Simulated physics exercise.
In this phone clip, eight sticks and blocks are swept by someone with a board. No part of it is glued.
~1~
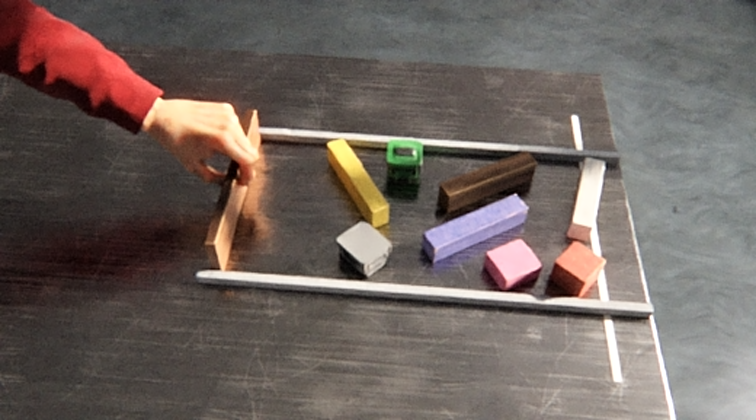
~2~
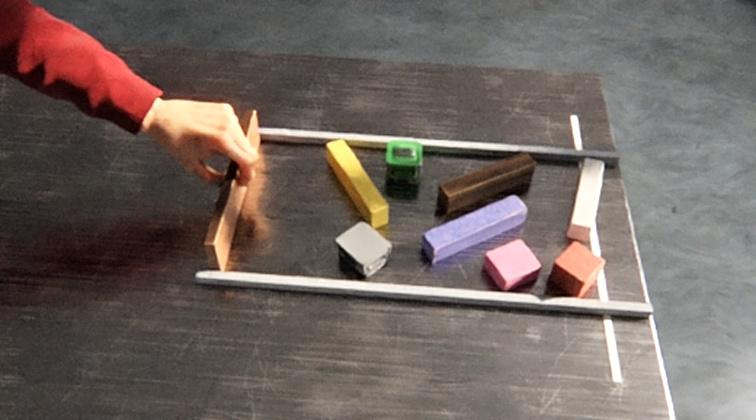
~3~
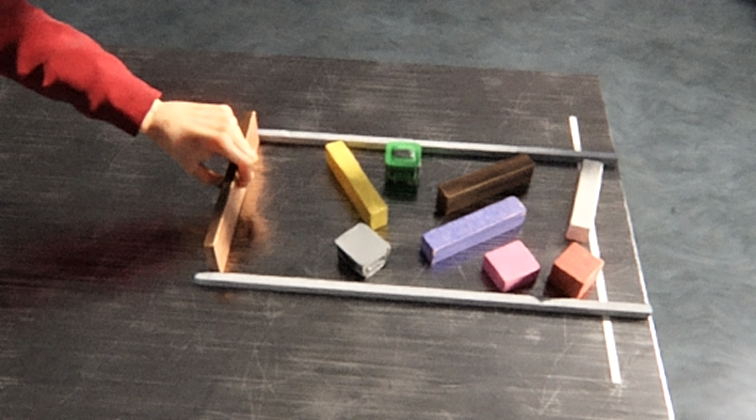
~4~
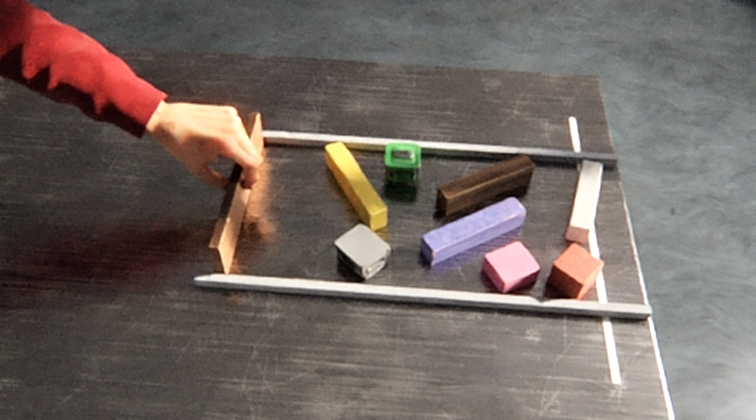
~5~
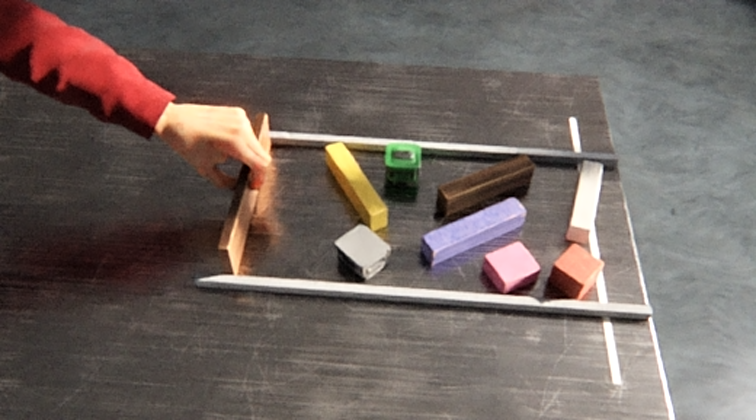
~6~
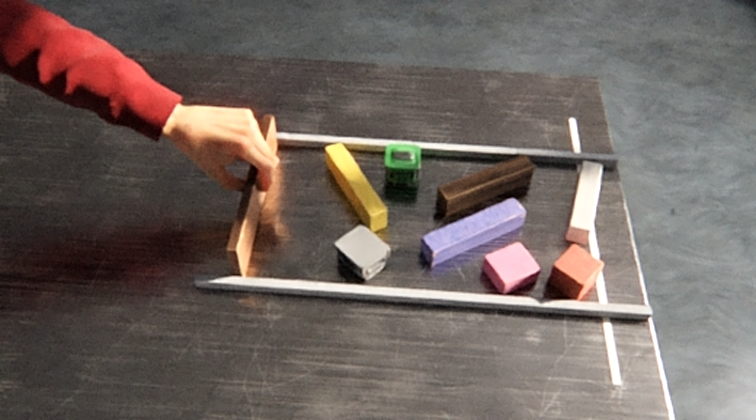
A hand in a red sleeve holds a wooden board upright at the left end of two pale rails, at first keeping it nearly still. It then slides the board slightly to the right, toward the yellow bar and gray block, while the eight scattered sticks and blocks stay in place.
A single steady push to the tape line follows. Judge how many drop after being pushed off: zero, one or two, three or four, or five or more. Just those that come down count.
The number going over the edge will be five or higher.
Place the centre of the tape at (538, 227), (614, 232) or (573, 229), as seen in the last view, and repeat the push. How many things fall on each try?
The counts would be 0, 7 and 2.
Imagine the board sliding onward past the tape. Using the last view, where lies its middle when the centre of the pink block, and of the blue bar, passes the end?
I reckon its middle sits around (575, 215) and then around (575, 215).
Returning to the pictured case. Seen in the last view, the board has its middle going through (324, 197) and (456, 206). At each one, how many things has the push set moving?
Counting first: 1, next 6.
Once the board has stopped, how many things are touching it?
The count comes out at 2.
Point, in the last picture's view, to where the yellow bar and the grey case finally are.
Same order as the question: First (599, 203), second (630, 279).
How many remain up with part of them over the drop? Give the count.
In total, 2 of them.
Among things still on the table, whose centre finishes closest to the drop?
It's the green case that is foremost.
A little later, none off yet; white bar at rest near (585, 201); red block at rest near (575, 273); pink block at rest near (511, 269).
Next, none off yet; white bar at rest near (585, 201); red block at rest near (575, 273); pink block moving near (521, 267).
Later still, none off yet; white bar shifted a little near (630, 213); red block shifted about its own width near (635, 282); pink block shifted well along near (605, 258).
When it is over, the number that fall off is five or more; down, blue bar, brown stick, pink block, red block and white bar.
